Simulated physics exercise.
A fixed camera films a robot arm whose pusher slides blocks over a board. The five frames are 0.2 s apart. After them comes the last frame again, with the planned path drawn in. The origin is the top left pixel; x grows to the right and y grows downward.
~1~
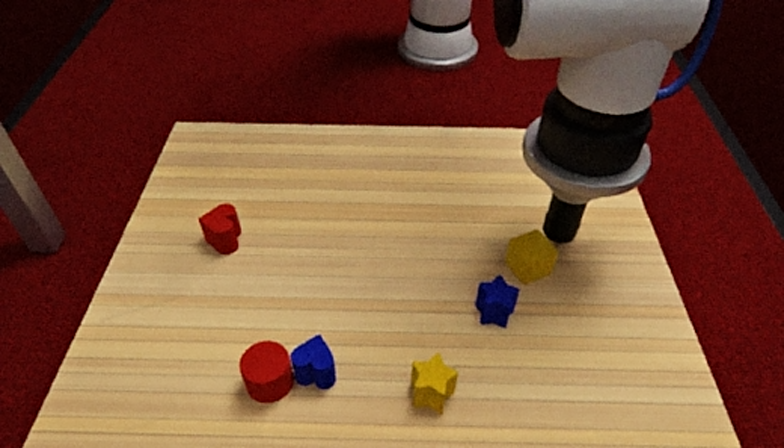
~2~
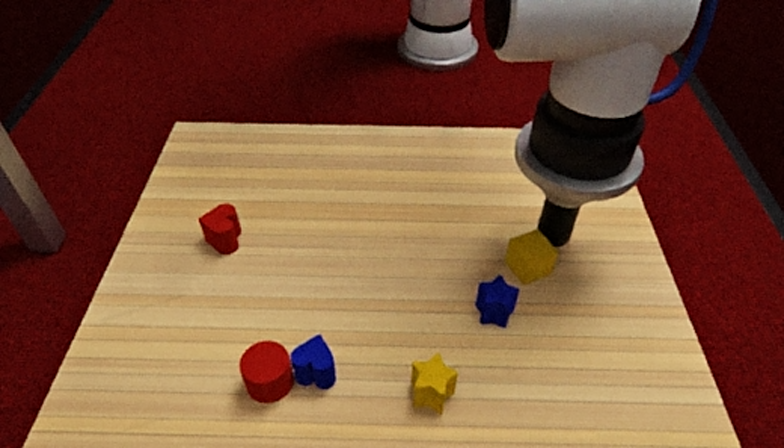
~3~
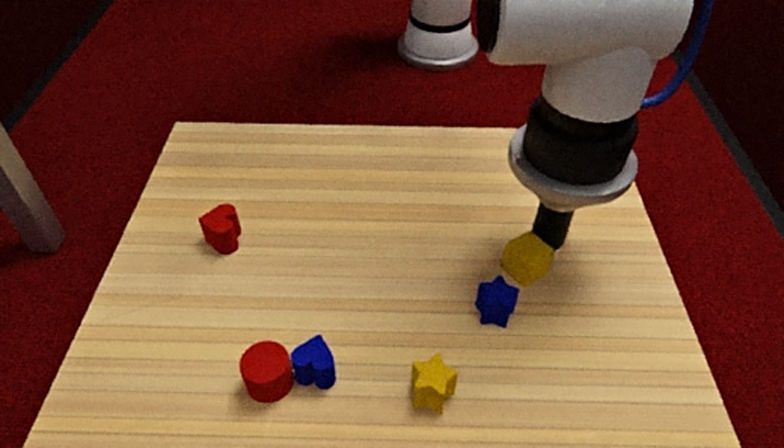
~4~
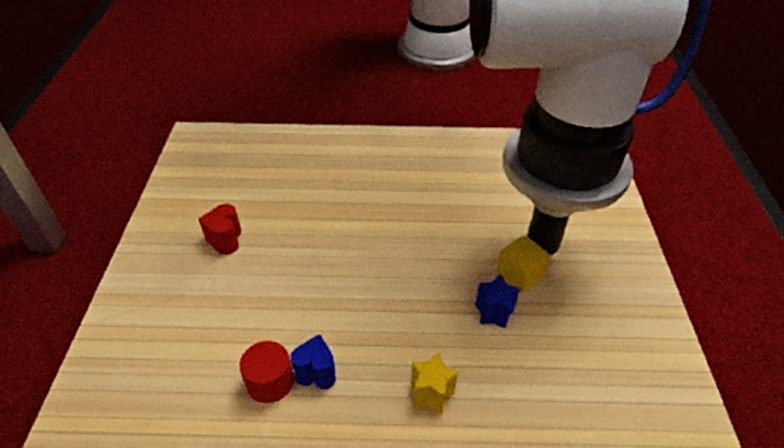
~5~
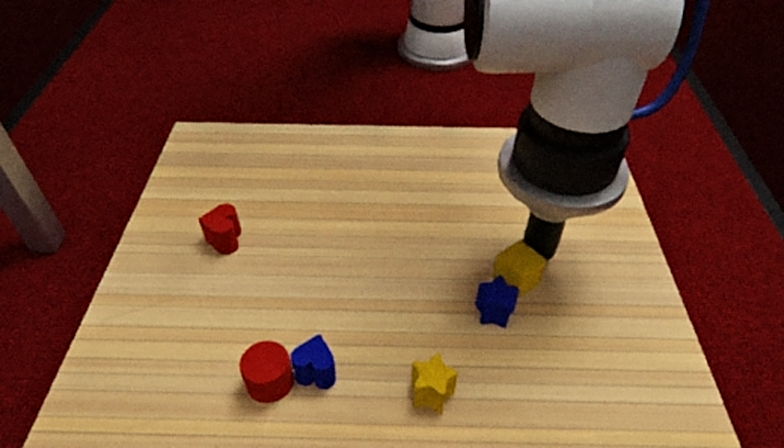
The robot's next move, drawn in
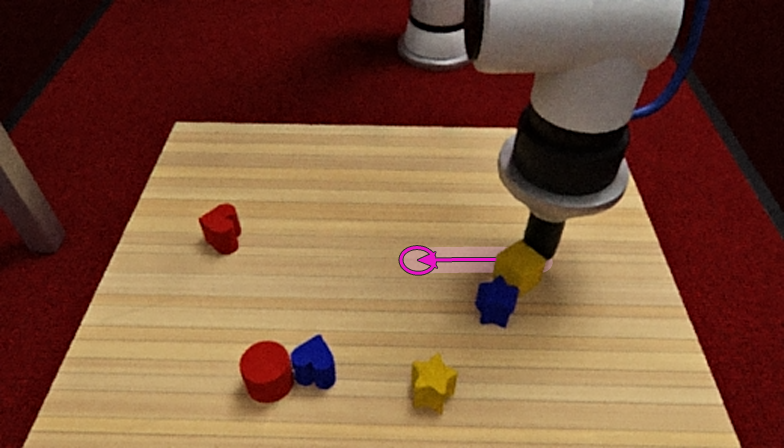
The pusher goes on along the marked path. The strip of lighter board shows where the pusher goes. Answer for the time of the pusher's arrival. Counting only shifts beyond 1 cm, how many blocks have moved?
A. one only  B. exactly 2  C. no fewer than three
A - one only.
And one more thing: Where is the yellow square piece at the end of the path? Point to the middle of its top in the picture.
Somewhere near (502, 265).
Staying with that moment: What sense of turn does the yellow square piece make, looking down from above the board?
It ends up turned anticlockwise.
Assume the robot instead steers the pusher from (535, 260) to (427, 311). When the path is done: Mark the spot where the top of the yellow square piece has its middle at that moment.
It should be at about (458, 314).
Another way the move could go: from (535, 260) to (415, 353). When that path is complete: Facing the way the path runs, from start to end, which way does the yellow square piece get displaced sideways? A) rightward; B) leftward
B.
The drawn path runs from (535, 260) directly to (418, 260).
The first path, step by step. One third of the way, pusher (496, 249); blue star (498, 295); yellow square piece (503, 265), turned 45° anticlockwise.
Two thirds of the way, pusher (458, 249); blue star (498, 296); yellow square piece (502, 265), turned 50° anticlockwise.
At the end, pusher (418, 250); blue star (498, 296); yellow square piece (502, 265), turned 50° anticlockwise.
